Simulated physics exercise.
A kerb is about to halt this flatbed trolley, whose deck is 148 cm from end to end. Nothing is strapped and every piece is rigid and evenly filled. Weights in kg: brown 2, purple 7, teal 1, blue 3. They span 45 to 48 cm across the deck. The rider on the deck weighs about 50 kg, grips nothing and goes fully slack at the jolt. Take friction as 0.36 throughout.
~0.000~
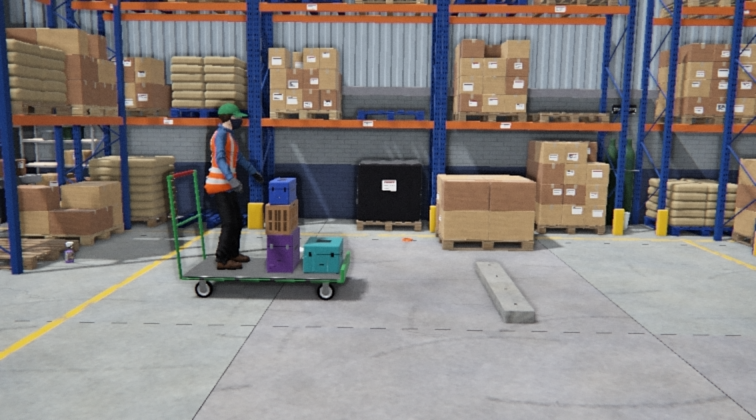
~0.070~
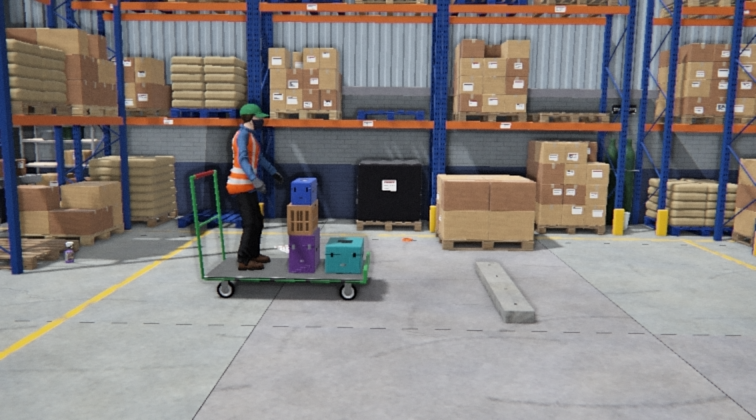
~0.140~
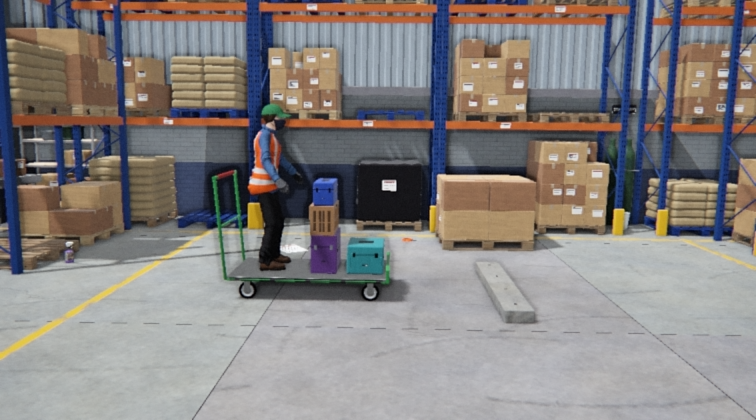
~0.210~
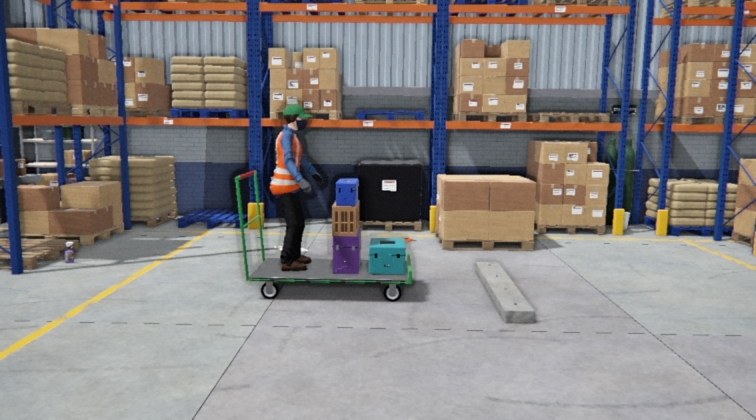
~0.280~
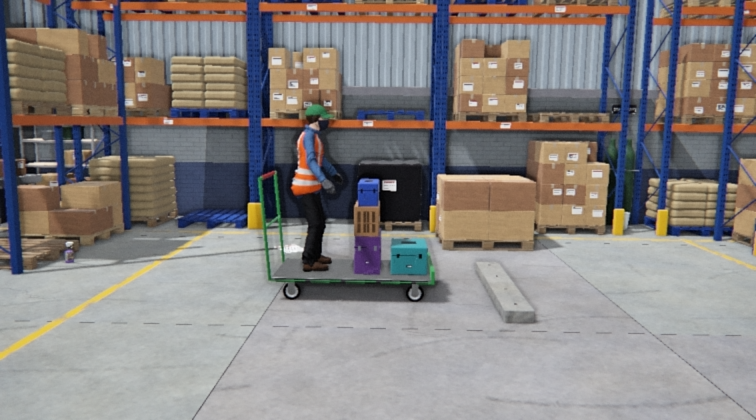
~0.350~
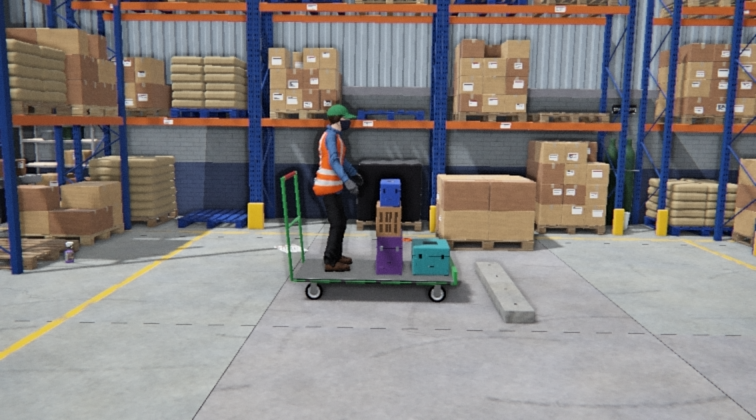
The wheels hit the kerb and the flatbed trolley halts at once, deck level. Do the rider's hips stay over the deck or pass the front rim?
The rider's hips go over the front rim at this speed.
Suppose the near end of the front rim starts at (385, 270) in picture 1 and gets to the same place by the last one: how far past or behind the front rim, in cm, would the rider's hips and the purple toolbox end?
Then hips 70 behind, purple 50 behind.
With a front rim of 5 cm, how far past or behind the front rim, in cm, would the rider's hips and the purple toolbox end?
In that case hips 20 past, purple 50 behind.
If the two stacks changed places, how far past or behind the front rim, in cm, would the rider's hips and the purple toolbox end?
Then hips 40 past, purple 30 behind.
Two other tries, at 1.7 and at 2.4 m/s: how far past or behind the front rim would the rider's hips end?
About 70 cm behind and 60 cm behind.
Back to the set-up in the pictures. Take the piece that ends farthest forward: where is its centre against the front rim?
Some 170 cm past it.
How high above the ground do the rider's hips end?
Roughly 10 cm above it.
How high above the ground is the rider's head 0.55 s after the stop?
About 40 cm.
After 0.50 s the deck stops.
After 1.05 s the rider's hips are 22 cm behind the rim, near (477, 229) in the last picture's view.
After 1.50 s the rider's hips are 31 cm past the rim, near (531, 257) in the last picture's view.
Final state at 4.3 s, past the rim, brown crate, blue toolbox and the rider's hips; behind it, purple toolbox and teal toolbox.
